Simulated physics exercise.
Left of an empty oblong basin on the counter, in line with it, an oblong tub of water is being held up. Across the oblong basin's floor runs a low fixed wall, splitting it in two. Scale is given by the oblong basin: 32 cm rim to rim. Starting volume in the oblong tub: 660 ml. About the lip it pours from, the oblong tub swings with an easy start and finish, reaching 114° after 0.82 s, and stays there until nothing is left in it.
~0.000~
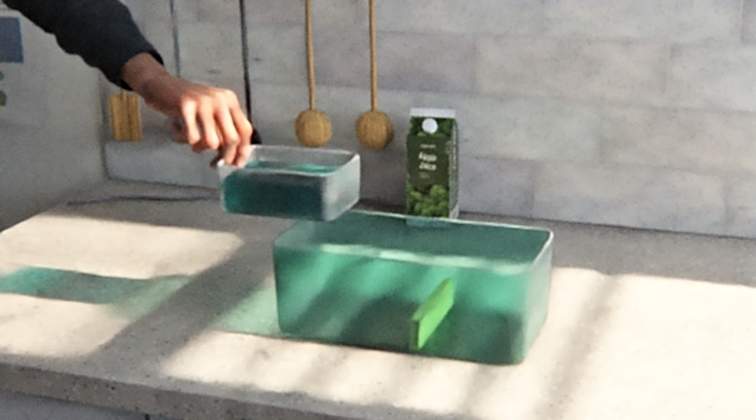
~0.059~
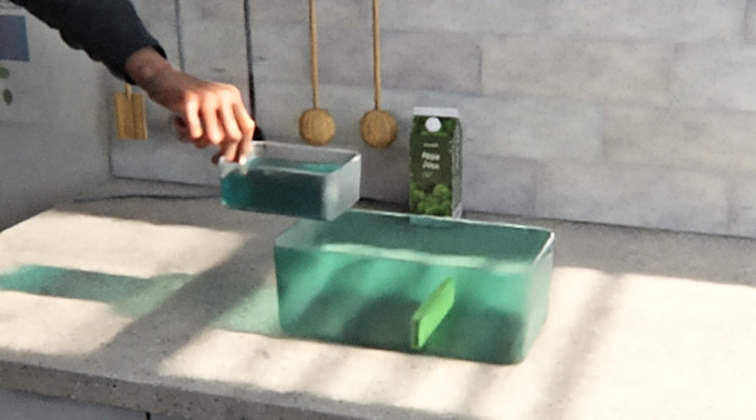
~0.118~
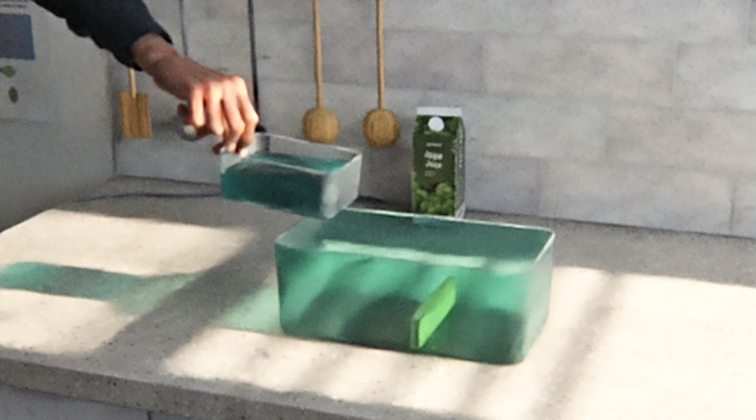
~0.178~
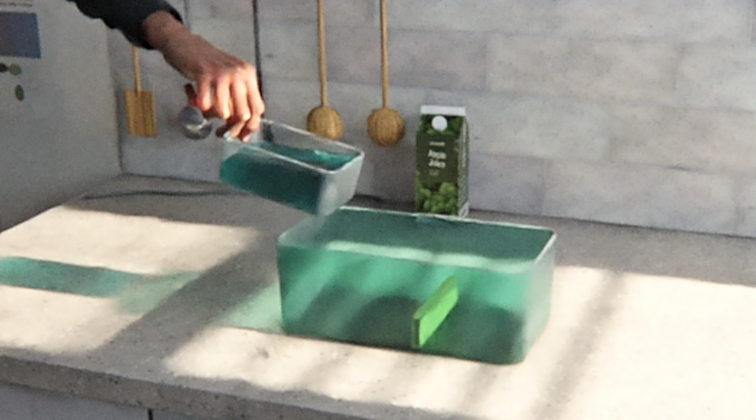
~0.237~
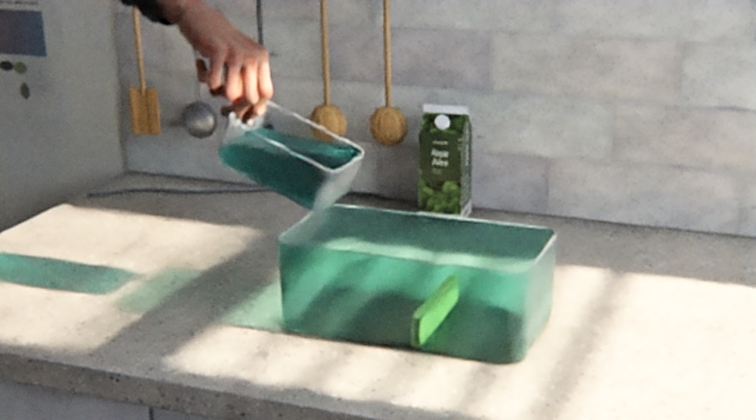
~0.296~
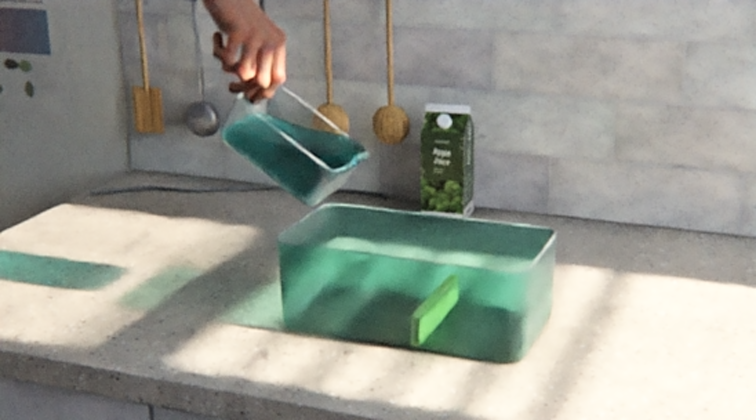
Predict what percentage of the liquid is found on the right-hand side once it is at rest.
About 49 % is on the right.
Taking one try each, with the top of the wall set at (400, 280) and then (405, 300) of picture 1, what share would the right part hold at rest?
85 % and 75 %.
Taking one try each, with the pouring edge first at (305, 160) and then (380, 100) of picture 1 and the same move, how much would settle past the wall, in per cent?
10 then 75 %.
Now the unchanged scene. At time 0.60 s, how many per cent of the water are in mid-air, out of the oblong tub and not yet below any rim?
Some 50 per cent.
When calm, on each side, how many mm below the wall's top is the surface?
28 mm left, 22 mm right.
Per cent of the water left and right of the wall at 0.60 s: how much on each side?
Around 28 on the left and around 7 on the right.
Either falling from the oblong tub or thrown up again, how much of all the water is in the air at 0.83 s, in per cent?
Airborne fraction: Approx. 10 %.
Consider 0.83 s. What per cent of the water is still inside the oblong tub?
What remains is about 1 percent of it all.
Then, 0.60 s in, the tilt is 95° and 14 per cent is still to pour, 28 is left of the wall and 7 right of it.
Then, 0.83 s in, the tilt is 114° and 1 per cent is still to pour, 36 is left of the wall and 54 right of it.
Then, 1.06 s in, the tilt is 114° and 0 per cent is still to pour, 47 is left of the wall and 50 right of it.
Then, 1.32 s in, the tilt is 114° and 0 per cent is still to pour, 48 is left of the wall and 49 right of it.
Finally, 48 per cent lies left of the wall, 49 right of it and 3 outside.
